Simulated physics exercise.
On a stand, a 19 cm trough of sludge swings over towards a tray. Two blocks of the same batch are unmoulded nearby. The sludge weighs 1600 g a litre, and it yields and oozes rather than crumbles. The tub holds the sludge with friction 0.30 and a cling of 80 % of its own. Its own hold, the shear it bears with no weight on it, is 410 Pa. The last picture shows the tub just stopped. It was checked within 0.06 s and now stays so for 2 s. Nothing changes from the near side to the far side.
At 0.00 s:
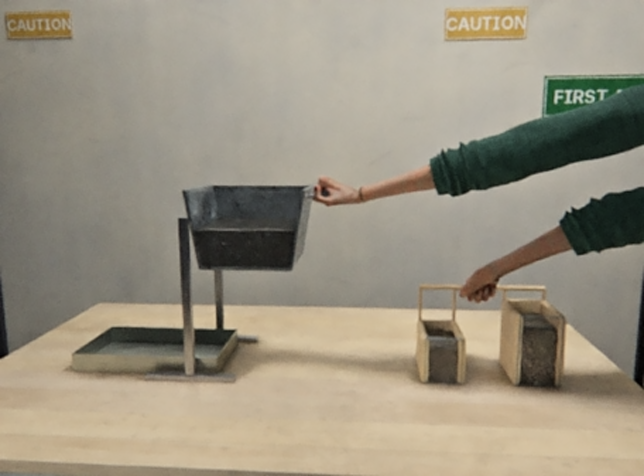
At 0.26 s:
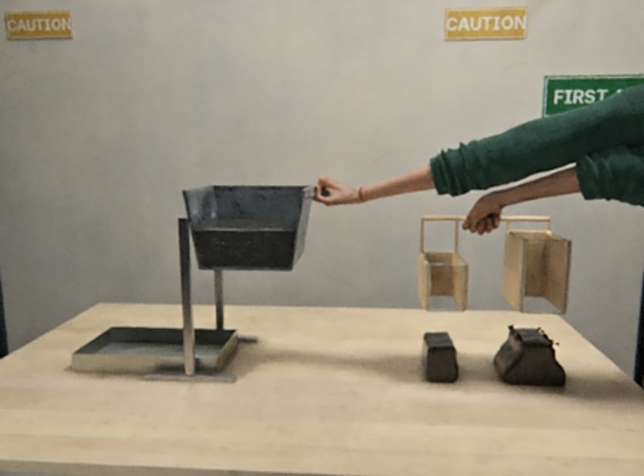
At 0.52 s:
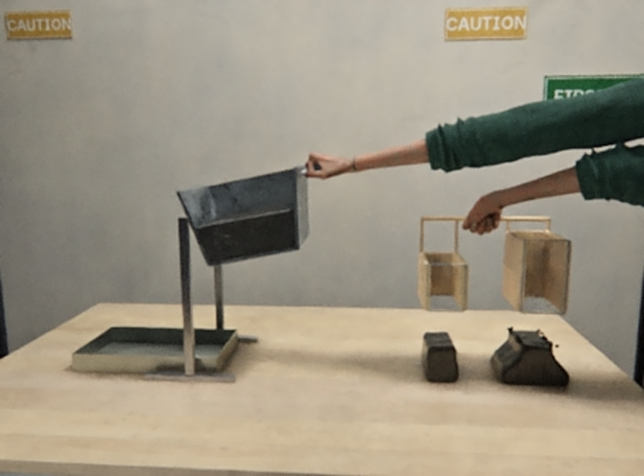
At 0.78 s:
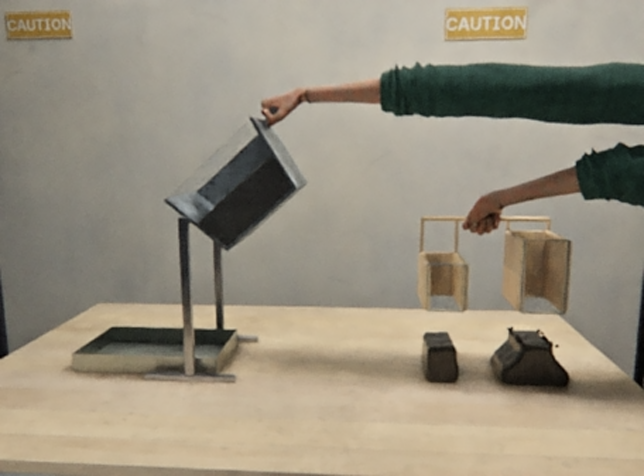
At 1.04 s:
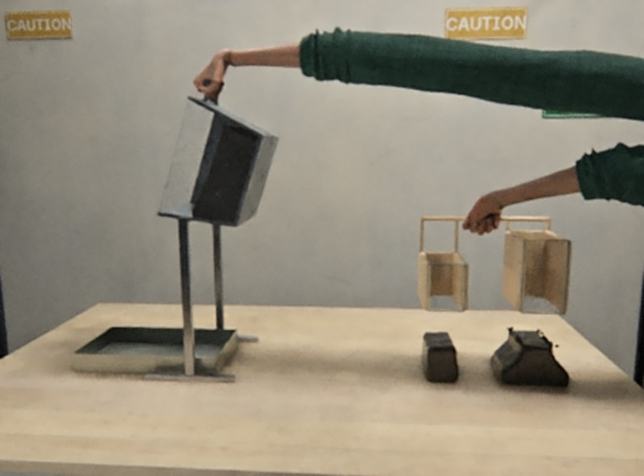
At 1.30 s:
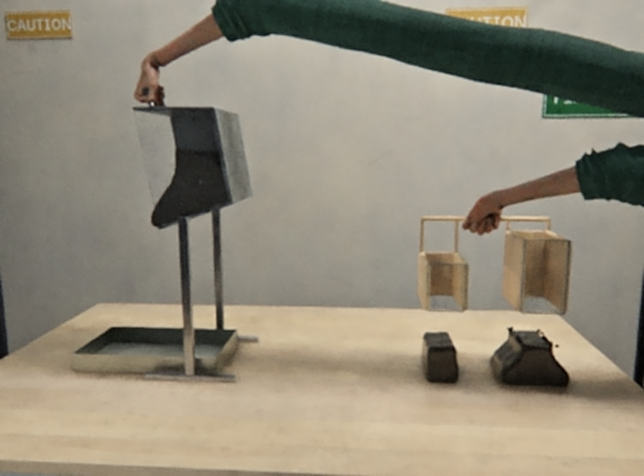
Dark trough of sludge swinging up and leftward above a tray by a green-sleeved arm, after another hand lifts moulds off two blocks.
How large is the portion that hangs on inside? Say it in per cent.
The portion that hangs on inside is near 0 %.
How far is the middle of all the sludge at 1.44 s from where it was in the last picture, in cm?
Roughly 7 cm.
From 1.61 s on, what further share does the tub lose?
Some 35 per cent.
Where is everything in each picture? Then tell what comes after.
The first picture shows handle-side rim at (301, 191), tilt 0 degrees; top of the sludge at (271, 230); blocks stand 9.9 cm, 15 cm (left to right).
The second picture shows handle-side rim at (301, 191), tilt 0 degrees; top of the sludge at (271, 230); blocks stand 9.5 cm, 11 cm (left to right).
The third picture shows handle-side rim at (292, 169), tilt 11 degrees; top of the sludge at (288, 210); blocks stand 9.5 cm, 11 cm (left to right).
The fourth picture shows handle-side rim at (250, 120), tilt 42 degrees; top of the sludge at (268, 158); blocks stand 9.5 cm, 11 cm (left to right).
The fifth picture shows handle-side rim at (188, 99), tilt 72 degrees; top of the sludge at (222, 126); blocks stand 9.5 cm, 11 cm (left to right).
The sixth picture shows handle-side rim at (134, 111), tilt 99 degrees; top of the sludge at (178, 151); blocks stand 9.5 cm, 11 cm (left to right).
After 1.44 s, the tub is at 99 degrees and holds 72 %.
After 1.61 s, the tub is at 99 degrees and holds 35 %.
After 1.78 s, the tub is at 99 degrees and holds 15 %.
After 1.95 s, the tub is at 99 degrees and holds 0 %.
After 3.30 s, at the end, the tub is at 99 degrees and holds 0 %.
